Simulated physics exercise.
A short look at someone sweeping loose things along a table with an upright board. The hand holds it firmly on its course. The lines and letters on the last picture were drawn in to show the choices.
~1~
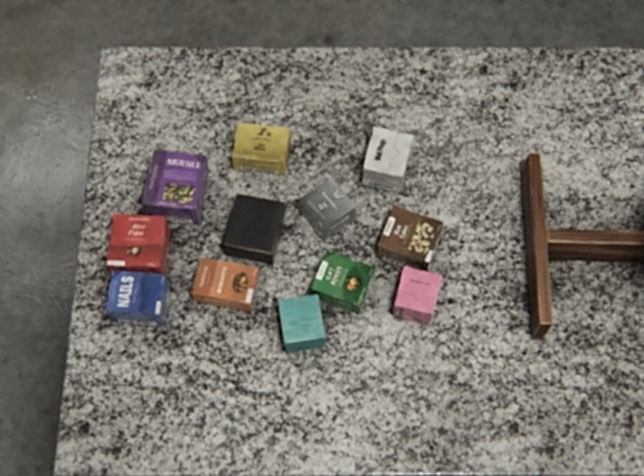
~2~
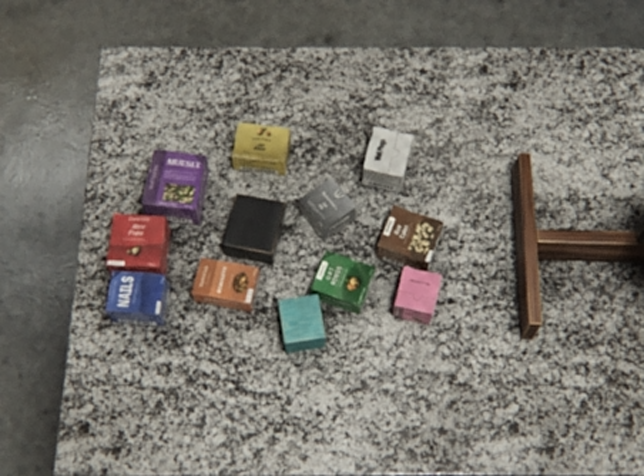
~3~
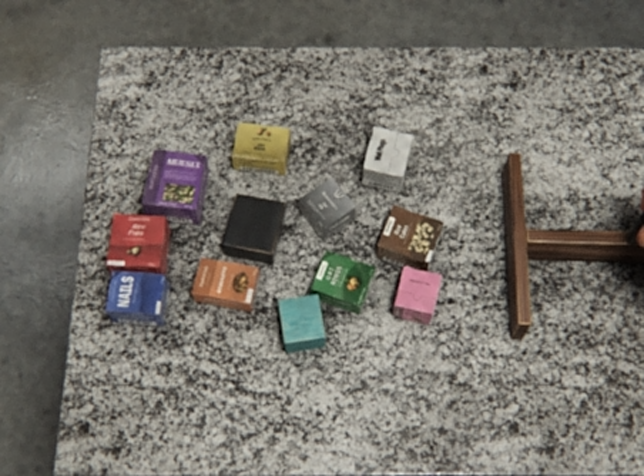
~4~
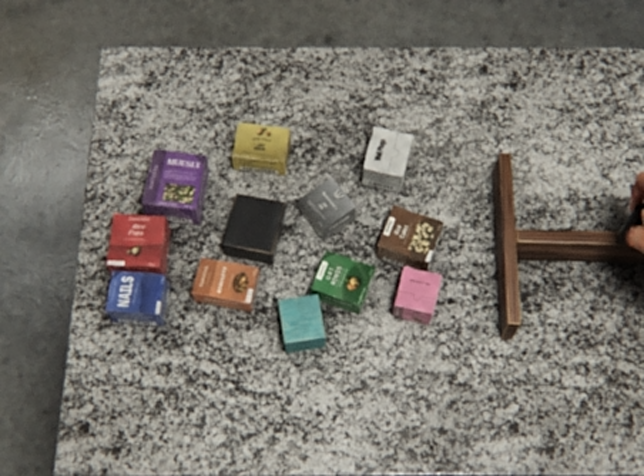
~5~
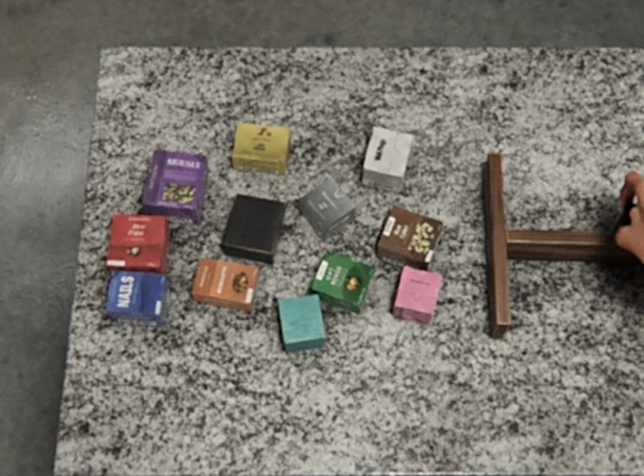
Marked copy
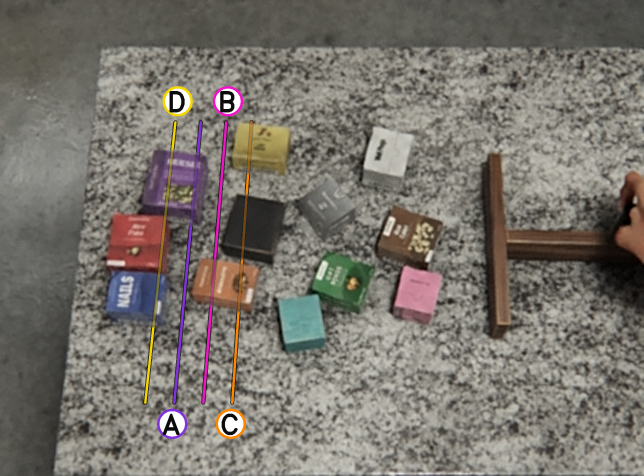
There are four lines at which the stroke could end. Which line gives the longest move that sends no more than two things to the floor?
As far as mark B.
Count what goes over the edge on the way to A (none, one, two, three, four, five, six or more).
By then, three.
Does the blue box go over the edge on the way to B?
By then, yes.
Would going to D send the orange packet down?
Yes.
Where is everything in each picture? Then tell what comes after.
In the first frame, blue box (139, 298); grey packet (327, 209); purple packet (177, 187).
In the second frame, board (531, 235); yellow packet (262, 149).
In the third frame, board (520, 235); orange packet (226, 285).
In the fourth frame, board (510, 235); turquoise block (302, 324).
In the fifth frame, board (500, 235); brown packet (409, 240); black block (255, 229); pink box (417, 296).
On the copy, A at (188, 254); B at (215, 254); C at (243, 254); D at (161, 254).
On B. First, board (398, 235); white box (370, 157); pink box (369, 298).
Then, board (295, 235); blue box (104, 302); red packet (121, 242).
Finally, board (217, 235); blue box over the edge; red packet over the edge; two fallen.
By contrast, A drops three; C is within the limit but short; D drops four.
